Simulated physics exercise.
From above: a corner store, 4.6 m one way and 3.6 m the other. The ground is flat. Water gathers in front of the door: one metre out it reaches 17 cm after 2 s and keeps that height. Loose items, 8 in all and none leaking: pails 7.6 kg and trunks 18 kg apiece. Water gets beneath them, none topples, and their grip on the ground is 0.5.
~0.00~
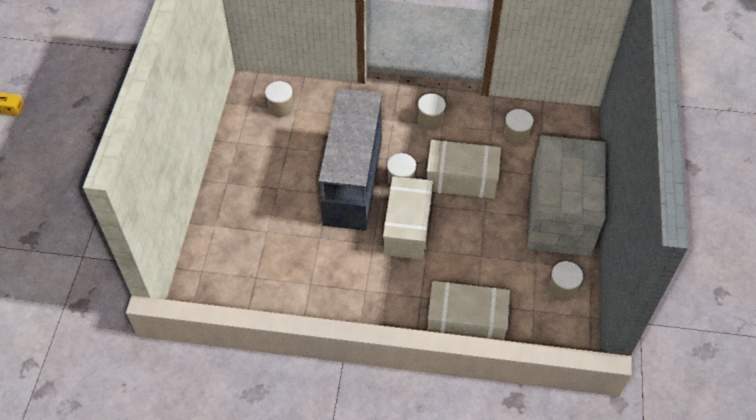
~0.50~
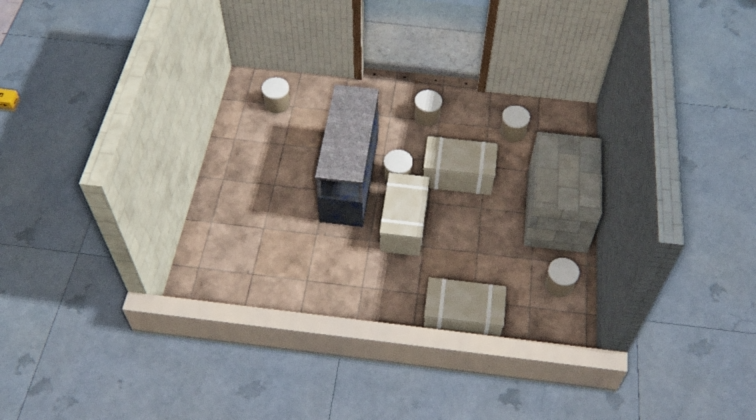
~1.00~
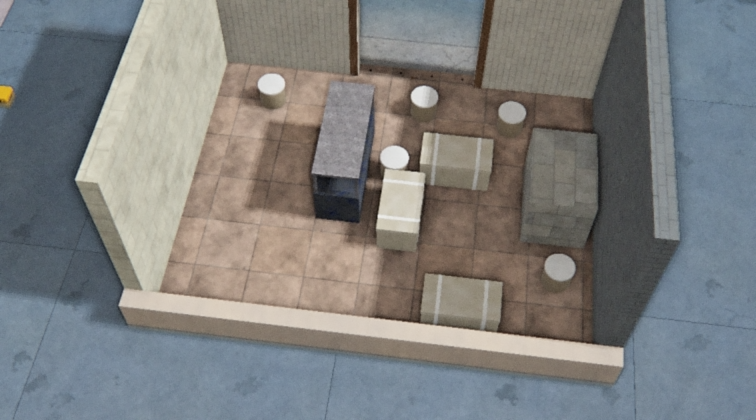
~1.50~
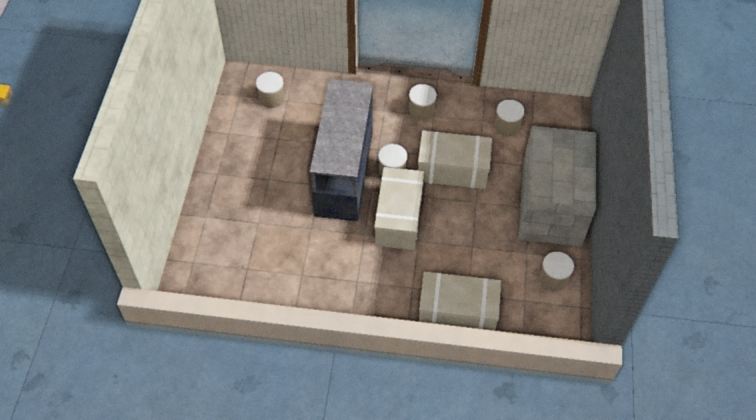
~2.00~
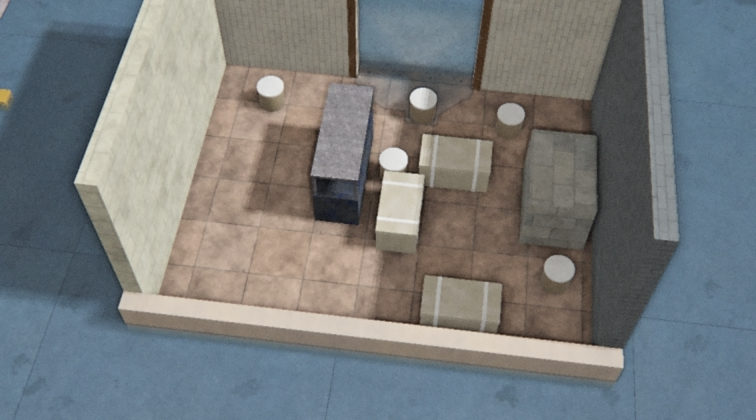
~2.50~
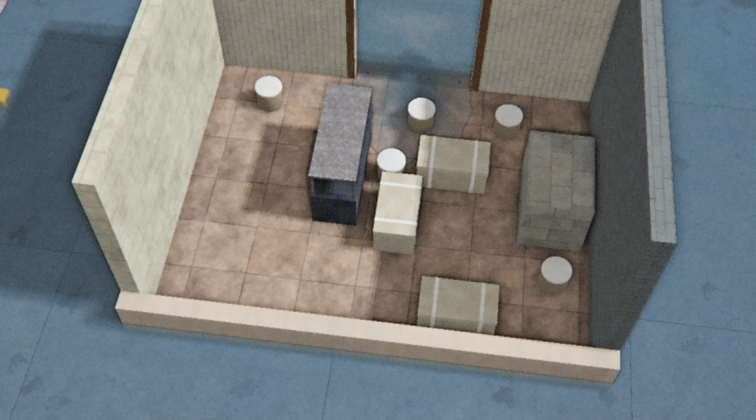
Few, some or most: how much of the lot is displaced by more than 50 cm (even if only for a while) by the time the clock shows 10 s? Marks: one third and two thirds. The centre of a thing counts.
Share: Between one and two thirds.
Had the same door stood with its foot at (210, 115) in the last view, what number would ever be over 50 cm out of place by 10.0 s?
In that case 3 of them.
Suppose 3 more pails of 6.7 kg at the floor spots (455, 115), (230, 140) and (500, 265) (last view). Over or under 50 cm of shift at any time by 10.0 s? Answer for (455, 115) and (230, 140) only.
In that order: Under, short of it.
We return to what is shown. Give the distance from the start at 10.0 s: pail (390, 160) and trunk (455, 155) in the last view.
In turn: 200 cm, 150 cm.
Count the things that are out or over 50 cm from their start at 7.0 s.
4 of them.
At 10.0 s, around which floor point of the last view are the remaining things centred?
Near (437, 246).
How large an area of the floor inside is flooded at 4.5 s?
About 8.5 m2.
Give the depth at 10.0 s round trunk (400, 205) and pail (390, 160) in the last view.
Roughly 10 and 12 cm.
After 3.5 s 1 of 8 are over 50 cm from their spots; 0 afloat.
After 4.5 s 4 of 8 are over 50 cm from their spots; 0 afloat.
After 7.0 s 4 of 8 are over 50 cm from their spots; 3 afloat.
After 10.0 s 4 of 8 are over 50 cm from their spots, and 4 have been at some point; 6 afloat.
